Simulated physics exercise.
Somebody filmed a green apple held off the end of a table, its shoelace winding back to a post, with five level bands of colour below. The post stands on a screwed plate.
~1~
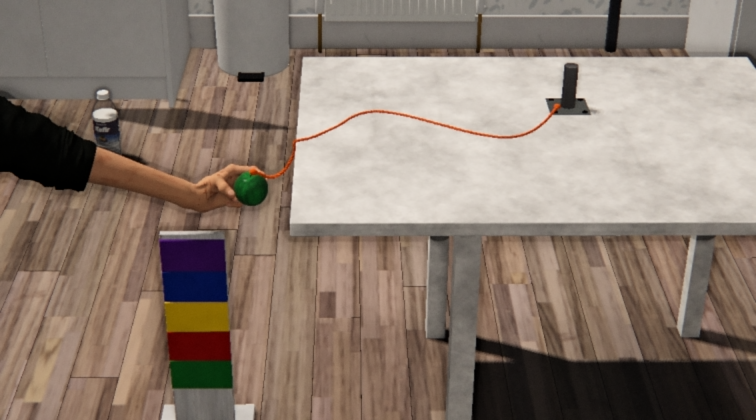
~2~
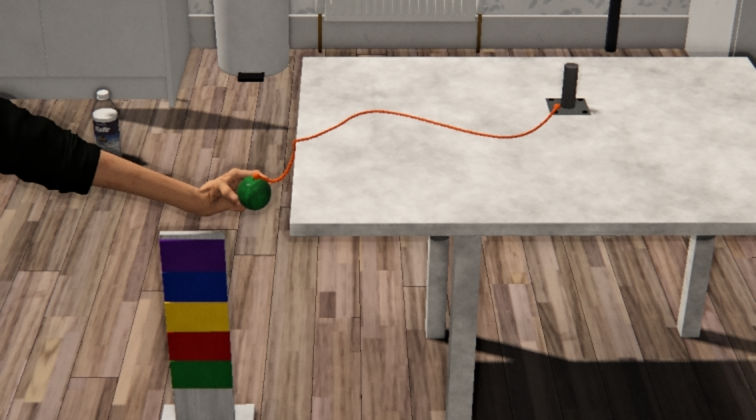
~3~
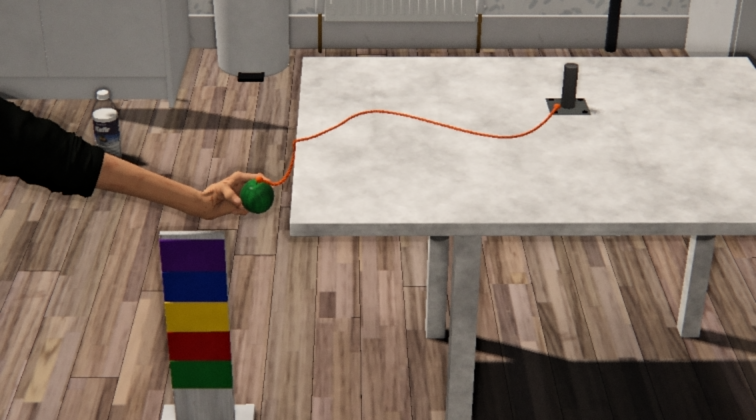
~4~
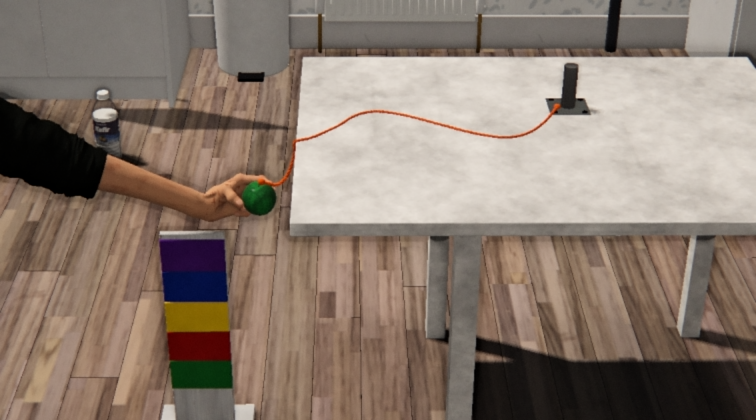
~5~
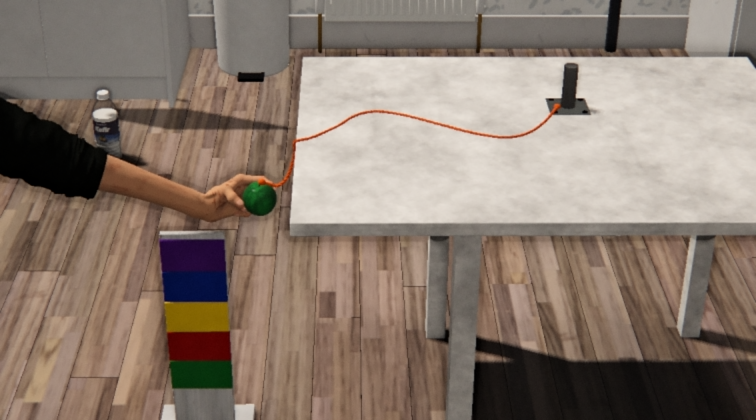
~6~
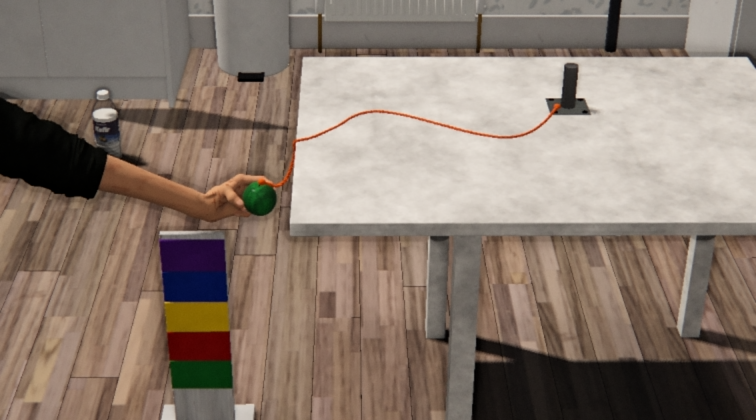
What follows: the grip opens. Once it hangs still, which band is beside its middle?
Its centre hangs level with the blue band.
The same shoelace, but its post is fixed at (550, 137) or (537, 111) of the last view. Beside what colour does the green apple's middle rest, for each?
Taking them in turn: Yellow; yellow.
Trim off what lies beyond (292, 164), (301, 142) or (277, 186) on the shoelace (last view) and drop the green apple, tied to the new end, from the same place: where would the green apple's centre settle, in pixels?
About (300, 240), (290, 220) and (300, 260).
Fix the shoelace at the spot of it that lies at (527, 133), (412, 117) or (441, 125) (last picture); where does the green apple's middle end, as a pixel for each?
Try by try, around (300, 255), (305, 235) and (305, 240).
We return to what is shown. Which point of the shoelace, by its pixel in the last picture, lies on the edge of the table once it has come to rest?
It lies at about (347, 120).
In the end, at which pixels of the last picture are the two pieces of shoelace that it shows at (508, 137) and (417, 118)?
The first at (468, 117), the second at (375, 128).
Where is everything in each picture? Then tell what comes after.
The first picture shows green apple (251, 189); purple (193, 257); blue (195, 288); yellow (197, 318); red (199, 347); green (201, 376).
The second picture shows green apple (254, 193); shoelace through (546, 121) (490, 136) (427, 121) (359, 114) (308, 139).
The third picture shows green apple (257, 196).
The fourth picture shows green apple (259, 198); shoelace through (546, 121) (490, 136) (427, 121) (359, 114) (308, 139).
The fifth picture shows green apple (260, 199).
The sixth picture shows green apple (260, 199); shoelace through (546, 121) (490, 136) (427, 121) (359, 114) (308, 139).
Soon after, apple near (287, 267); level with blue.
After that, apple near (303, 277); level with blue.
In the end, apple near (293, 280); level with blue. Its middle rests at the blue band.
